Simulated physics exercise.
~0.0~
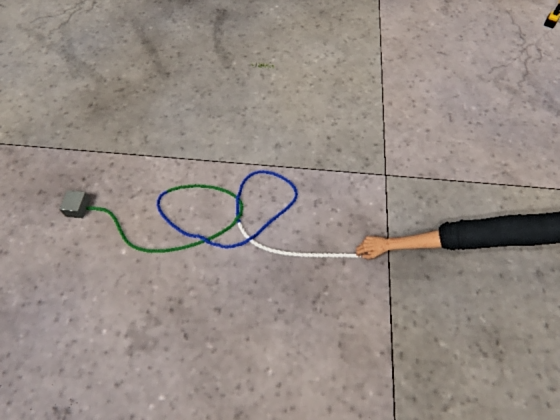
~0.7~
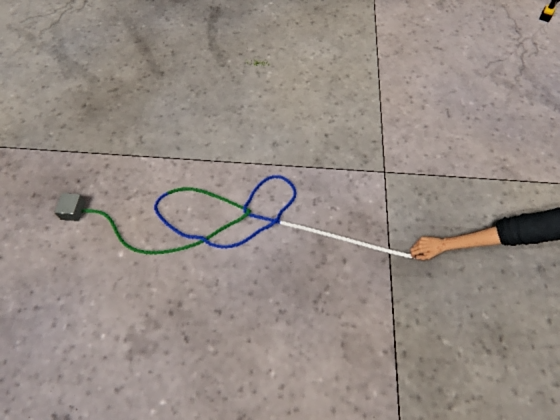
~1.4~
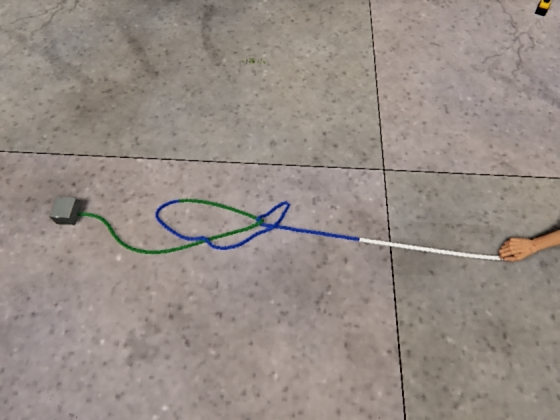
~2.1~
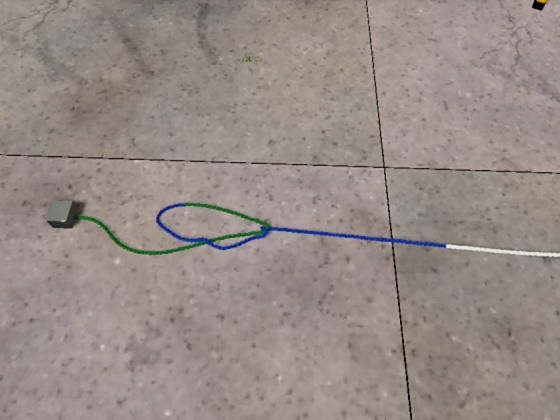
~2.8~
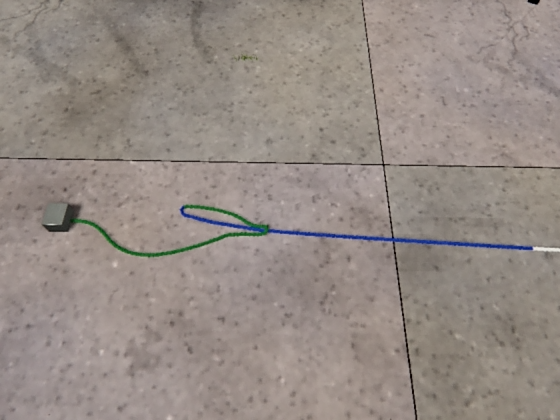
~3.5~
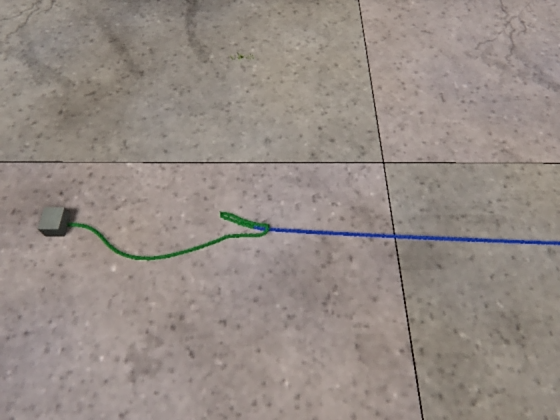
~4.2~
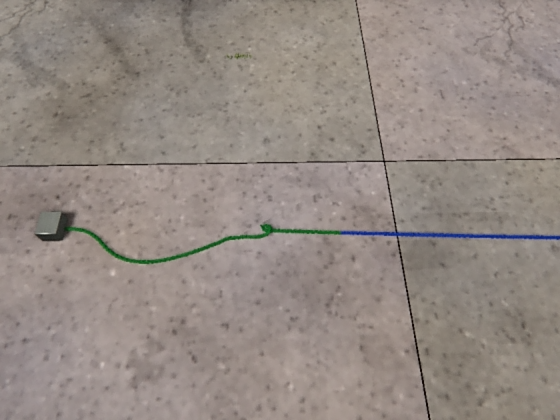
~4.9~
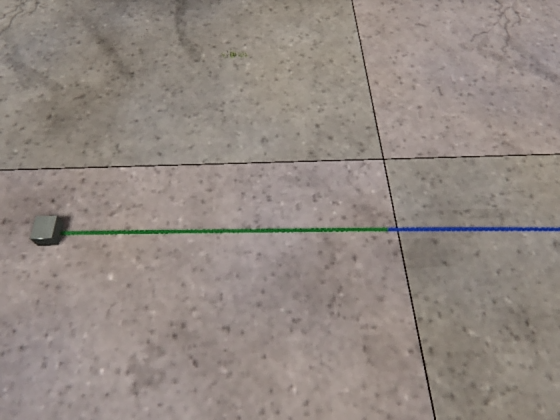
A rope coloured green, blue and white lies in loose overlapping loops on a speckled floor with dark joint lines, its green end attached to a small grey block at the left. A dark-sleeved arm grips the white end and draws it to the right, shrinking the smaller blue loop. The hand leaves view as the blue stretch follows it out in a straight line. The remaining loop narrows to a thin green one, then tightens into a tiny kink. Finally the kink disappears, and the rope runs straight from the block across the floor.
